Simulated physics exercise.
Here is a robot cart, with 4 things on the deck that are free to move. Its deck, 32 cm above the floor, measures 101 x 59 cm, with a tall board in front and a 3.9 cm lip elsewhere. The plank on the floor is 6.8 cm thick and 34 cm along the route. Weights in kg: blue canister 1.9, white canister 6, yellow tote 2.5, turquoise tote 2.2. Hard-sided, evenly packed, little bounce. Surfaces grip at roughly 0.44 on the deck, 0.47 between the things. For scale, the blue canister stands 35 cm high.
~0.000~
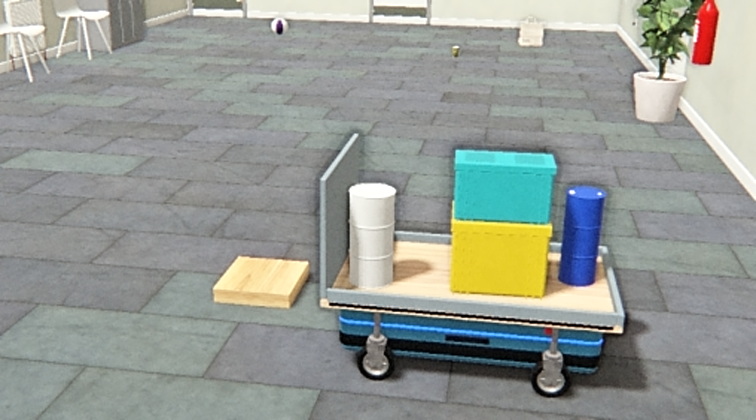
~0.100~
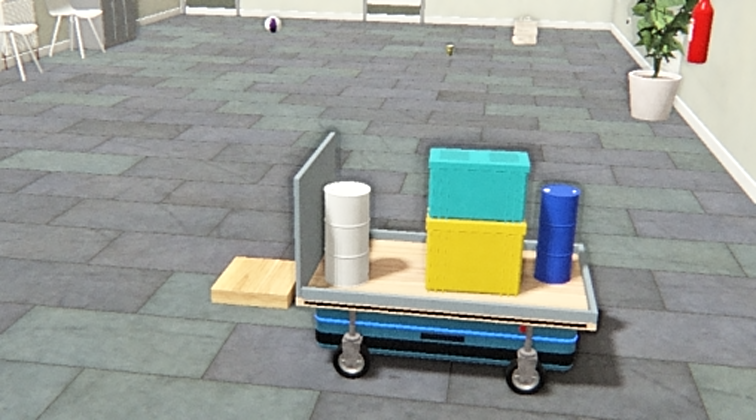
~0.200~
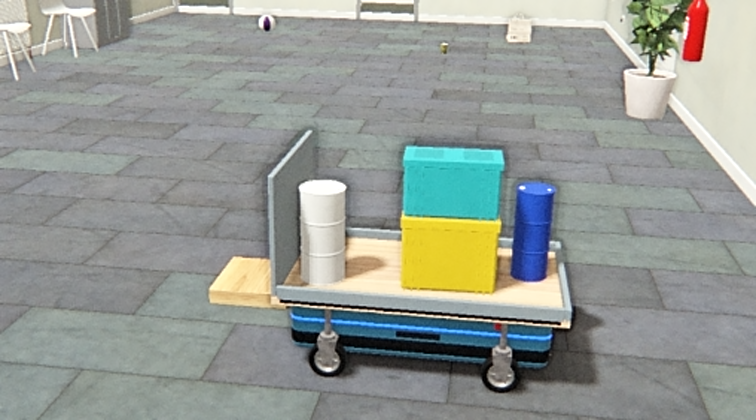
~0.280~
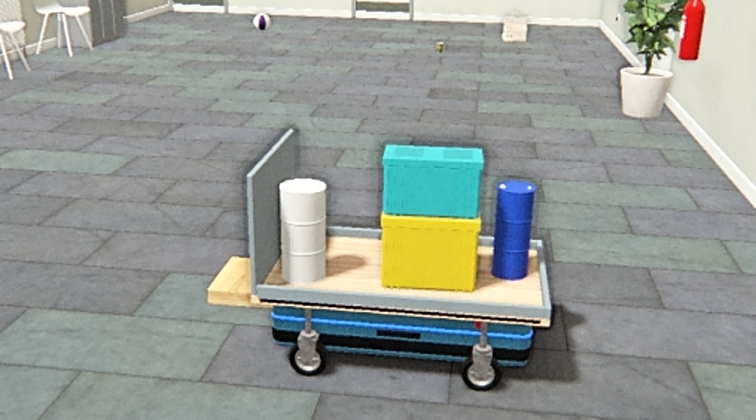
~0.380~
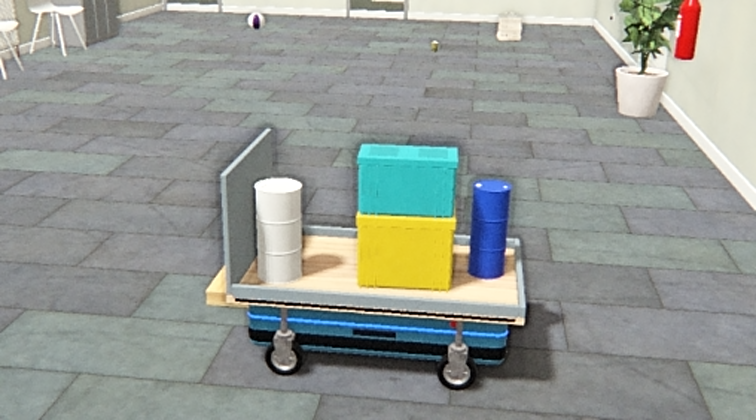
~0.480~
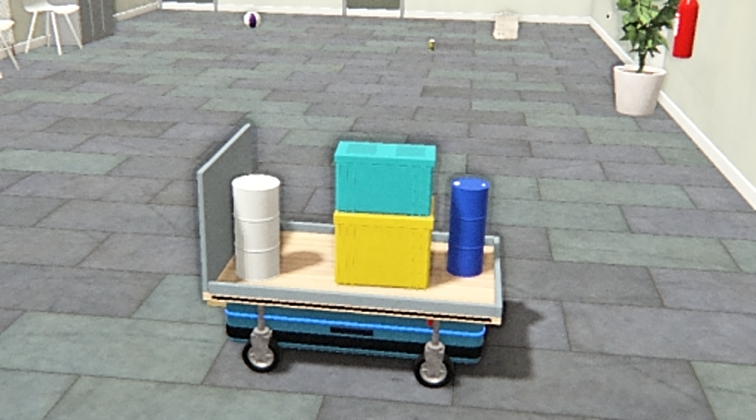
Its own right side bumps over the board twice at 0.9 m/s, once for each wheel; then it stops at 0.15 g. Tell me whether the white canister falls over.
The white canister is still upright.
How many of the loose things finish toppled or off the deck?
That comes to 1.
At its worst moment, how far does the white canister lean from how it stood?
Up to 18°.
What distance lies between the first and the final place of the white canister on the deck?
About 4 cm.
After 0.98 s, cart 88 cm along; white canister 16° off upright near (144, 223); blue canister 4° off upright; turquoise tote moved 3 cm.
After 1.48 s, cart 133 cm along; white canister 5° off upright near (15, 217); blue canister 33° off upright; turquoise tote moved 5 cm.
After 1.98 s, cart 177 cm along; white canister 9° off upright; blue canister on its side; turquoise tote moved 6 cm.
In the end (4.5 s), toppled on the deck, blue canister; the other 3 under 10 cm from the start.
